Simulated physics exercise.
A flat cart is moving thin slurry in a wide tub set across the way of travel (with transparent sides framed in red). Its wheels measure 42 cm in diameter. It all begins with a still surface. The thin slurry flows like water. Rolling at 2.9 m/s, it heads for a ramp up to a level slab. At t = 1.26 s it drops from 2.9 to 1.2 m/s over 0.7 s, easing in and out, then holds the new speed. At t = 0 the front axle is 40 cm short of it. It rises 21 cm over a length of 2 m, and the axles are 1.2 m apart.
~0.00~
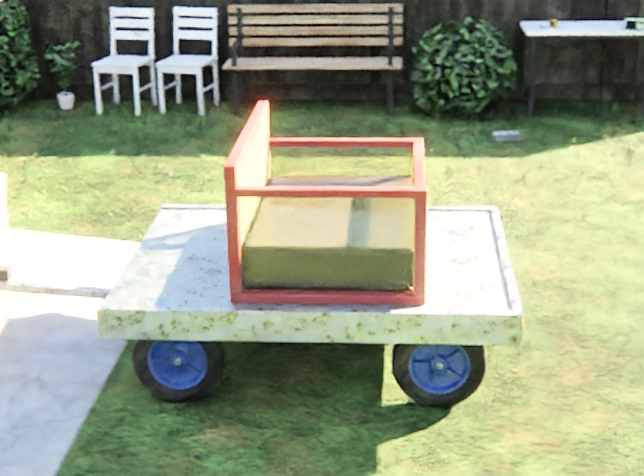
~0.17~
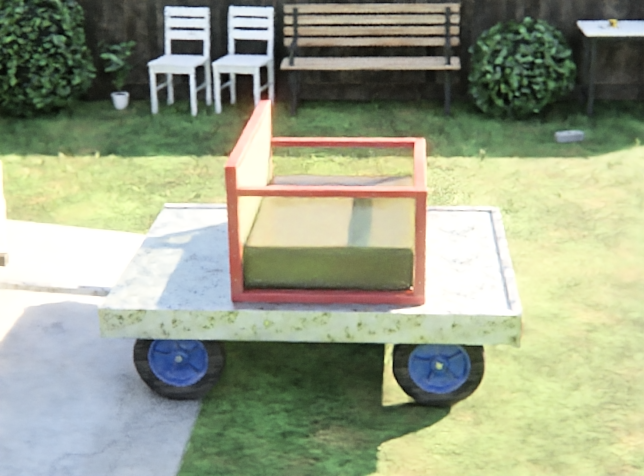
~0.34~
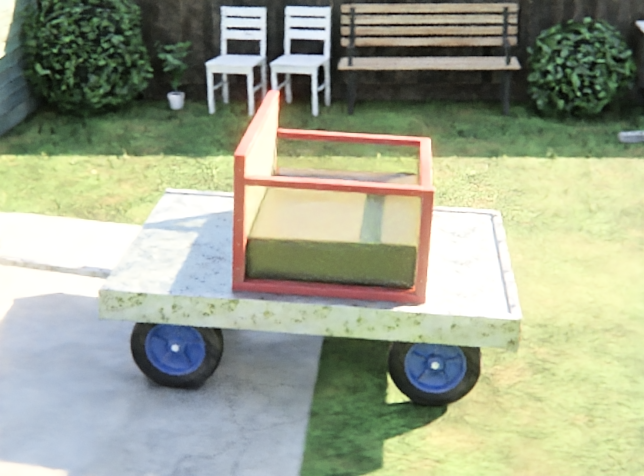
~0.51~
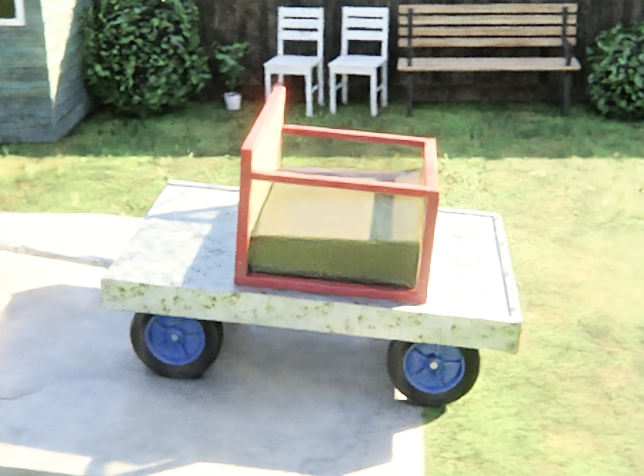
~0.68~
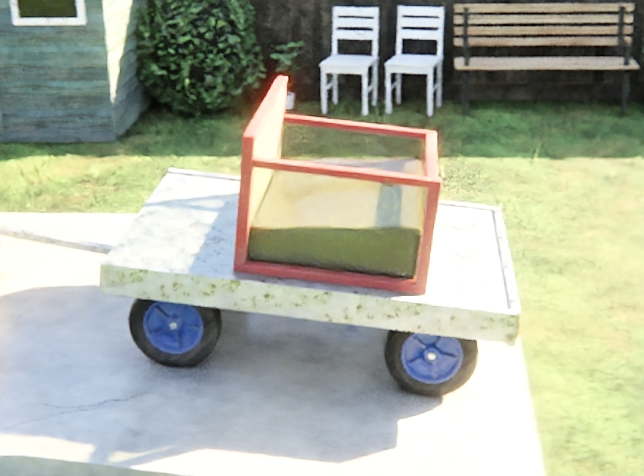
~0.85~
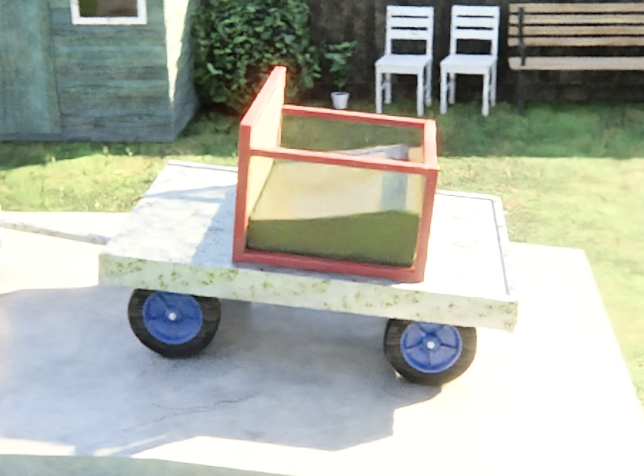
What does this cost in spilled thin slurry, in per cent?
Roughly 4 per cent of the thin slurry is lost.
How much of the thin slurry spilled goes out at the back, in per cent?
Some 100 per cent of it.
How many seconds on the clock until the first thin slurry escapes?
Near 2.7 s.
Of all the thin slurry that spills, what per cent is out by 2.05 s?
About 0 per cent.
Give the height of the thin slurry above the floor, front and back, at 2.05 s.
Front 34 cm, back 4 cm.
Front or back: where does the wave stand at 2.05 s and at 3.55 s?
At the front, then the back.
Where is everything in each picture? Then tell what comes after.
The first frame shows level at the front (260, 242); level at the back (397, 243); still flat; the front is on the left, levels are read along the near wall; a wheel hub at (439, 369).
The second frame shows level at the front (261, 241); level at the back (397, 243); still flat.
The third frame shows level at the front (265, 232); level at the back (401, 240); still flat; the tub is 4° nose up.
The fourth frame shows level at the front (268, 231); level at the back (405, 236); rising 4° towards the back; the tub is 6° nose up.
The fifth frame shows level at the front (268, 222); level at the back (405, 222); rising 7° towards the back; the tub is 7° nose up.
The sixth frame shows level at the front (266, 216); level at the back (404, 206); rising 11° towards the back; a wheel hub at (431, 348); the tub is 6° nose up.
After 2.05 s front 34 cm, middle 23 cm, back 3 cm above the floor; no loss so far.
After 3.55 s front 14 cm, middle 20 cm, back 21 cm above the floor; the loss stands at 4 per cent, over the back.
After 5.35 s front 20 cm, middle 19 cm, back 17 cm above the floor; the loss stands at 4 per cent, over the back.
After 7.76 s the loss stands at 4 per cent, over the back, 7 of 165 litres.
